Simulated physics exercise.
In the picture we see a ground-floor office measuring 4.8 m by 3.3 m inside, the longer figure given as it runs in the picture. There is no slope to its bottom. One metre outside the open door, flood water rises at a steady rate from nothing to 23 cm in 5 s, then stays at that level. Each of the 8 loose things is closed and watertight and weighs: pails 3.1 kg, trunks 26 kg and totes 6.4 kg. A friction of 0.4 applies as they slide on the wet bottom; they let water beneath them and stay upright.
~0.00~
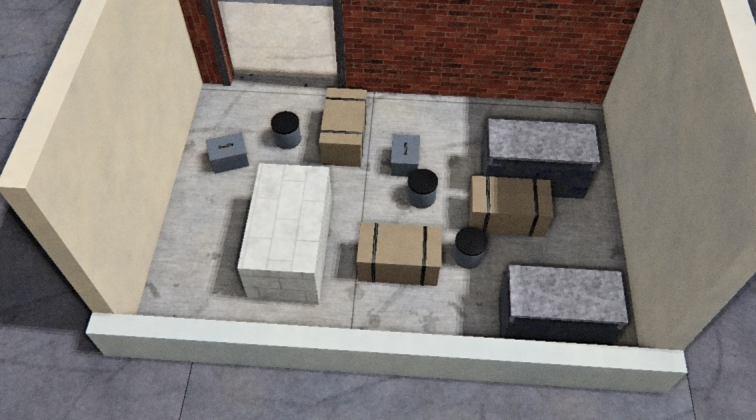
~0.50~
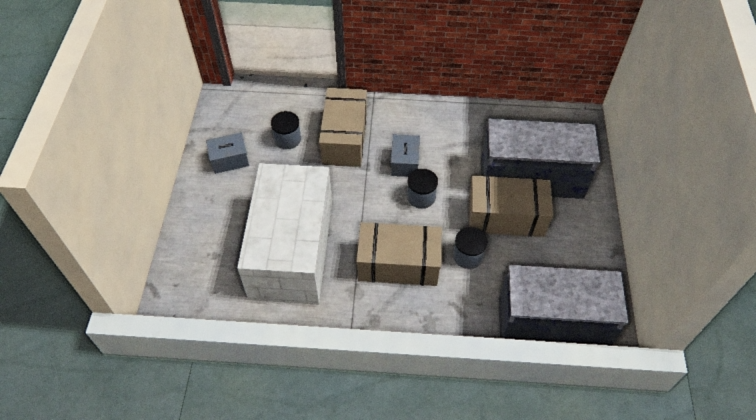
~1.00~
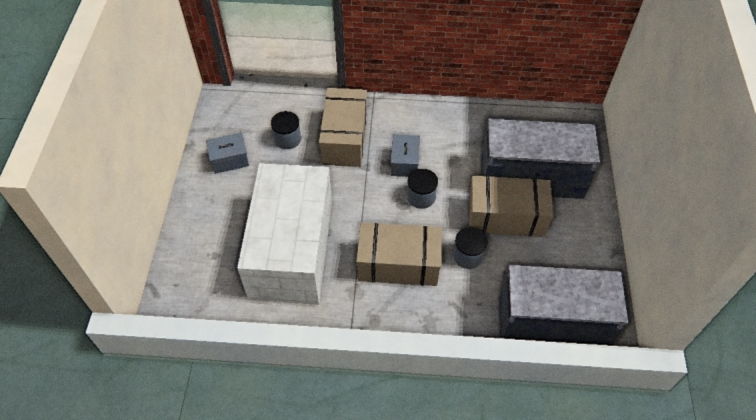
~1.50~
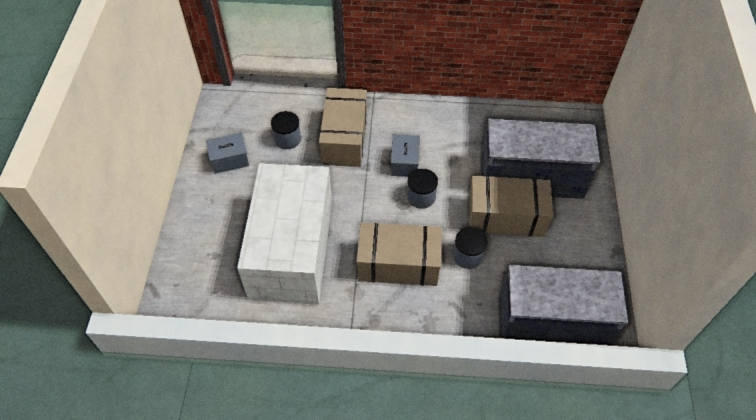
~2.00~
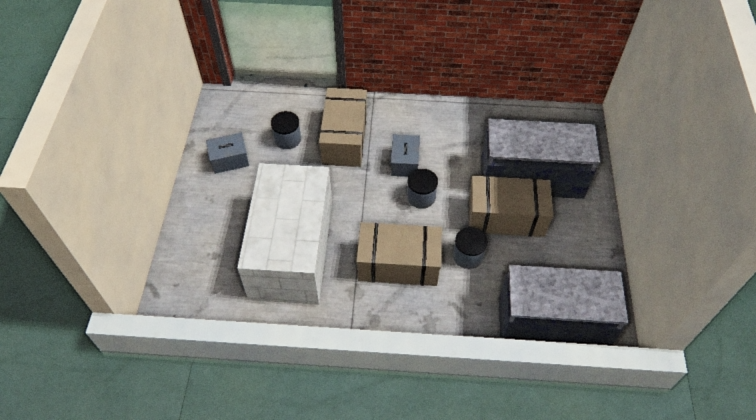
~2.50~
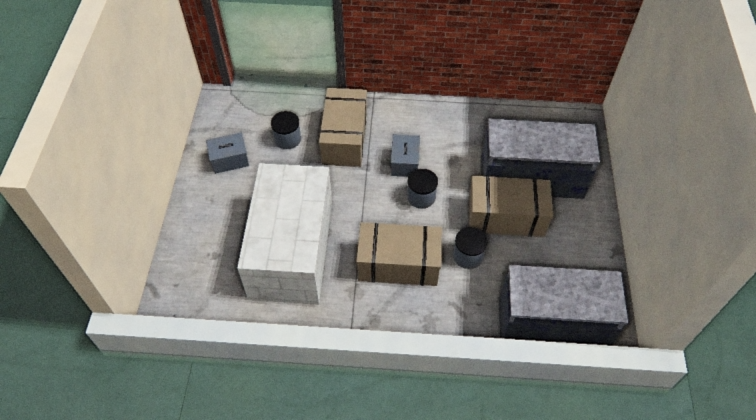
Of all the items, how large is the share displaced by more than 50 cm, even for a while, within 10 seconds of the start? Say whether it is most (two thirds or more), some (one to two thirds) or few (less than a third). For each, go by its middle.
Some.
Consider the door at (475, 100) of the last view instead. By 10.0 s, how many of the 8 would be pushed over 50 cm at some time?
The answer would then be 4.
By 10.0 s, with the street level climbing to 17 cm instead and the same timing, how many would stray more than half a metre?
So the tally would be 3.
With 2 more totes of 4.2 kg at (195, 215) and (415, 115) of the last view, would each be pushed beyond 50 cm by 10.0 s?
The first: Exceeds it. The second: Falls below it.
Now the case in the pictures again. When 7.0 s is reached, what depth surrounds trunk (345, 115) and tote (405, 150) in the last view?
About 4 and 2 cm.
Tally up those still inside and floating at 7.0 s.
By my count, 3.
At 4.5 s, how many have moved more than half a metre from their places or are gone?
At that moment it comes to 1.
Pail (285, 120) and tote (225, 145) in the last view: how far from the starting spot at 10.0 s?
200 cm, 300 cm.
After 3.5 s 0 of 8 are over 50 cm from their spots; 0 afloat.
After 4.5 s 1 of 8 are over 50 cm from their spots; 1 afloat.
After 7.0 s 2 of 8 are over 50 cm from their spots; 3 afloat.
After 10.0 s 4 of 8 are over 50 cm from their spots, and 4 have been at some point; 4 afloat.
